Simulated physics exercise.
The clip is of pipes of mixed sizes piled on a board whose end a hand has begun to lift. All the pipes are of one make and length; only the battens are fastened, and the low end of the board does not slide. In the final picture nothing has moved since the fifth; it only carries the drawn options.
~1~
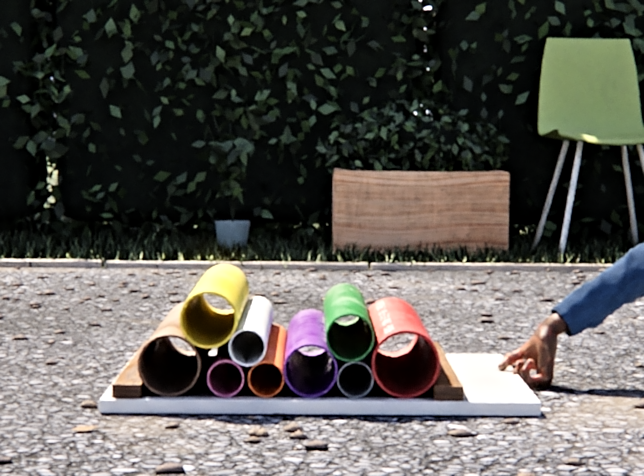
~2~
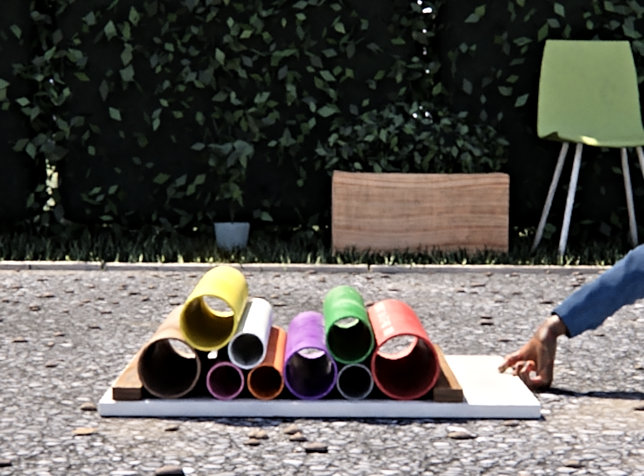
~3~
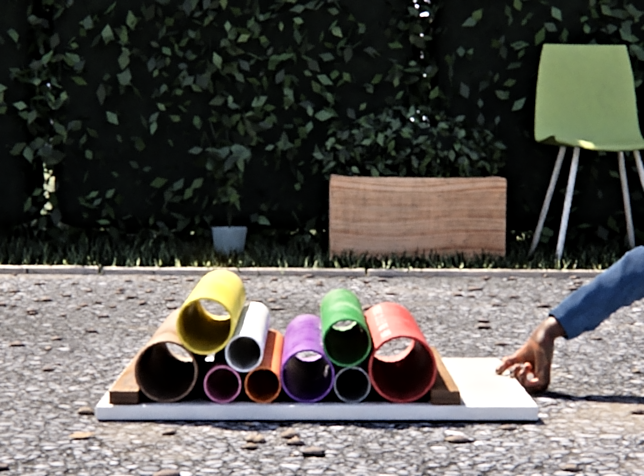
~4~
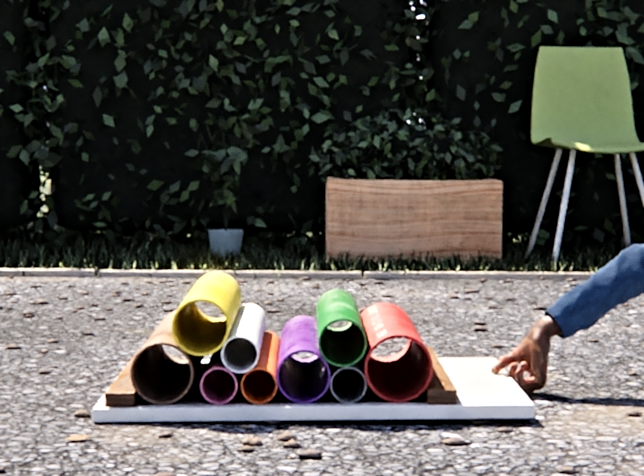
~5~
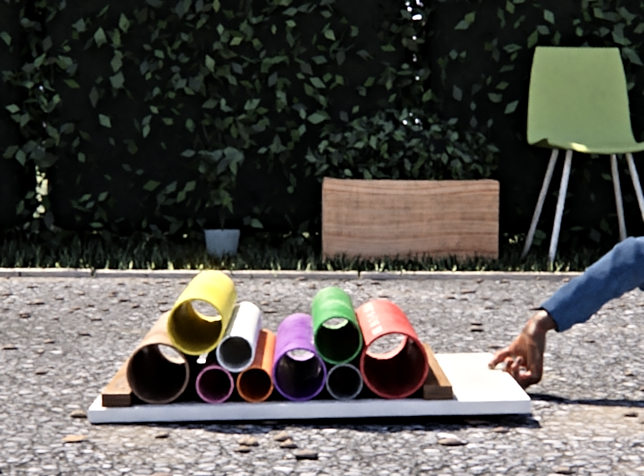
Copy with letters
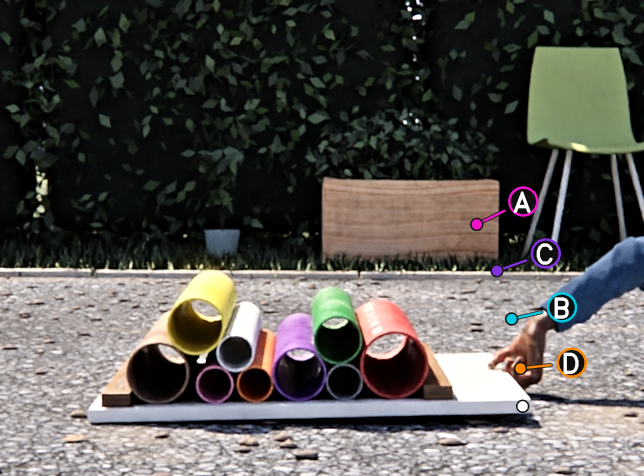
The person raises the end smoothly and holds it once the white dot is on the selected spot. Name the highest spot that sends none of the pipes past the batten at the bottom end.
The last mark within the limit is A.
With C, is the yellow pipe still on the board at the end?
The yellow pipe: Yes.
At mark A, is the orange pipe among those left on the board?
The orange pipe: Yes.
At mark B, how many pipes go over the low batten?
It comes to none.
On the marked copy, A at (477, 224); B at (512, 319); C at (497, 271); D at (521, 368); the white dot at (522, 406).
With A. Early on, board at 16°.
Further on, board at 27°.
At the end, board at 27°, none over the low batten.
As for the rest, B none over the low batten; C none over the low batten; D none over the low batten.
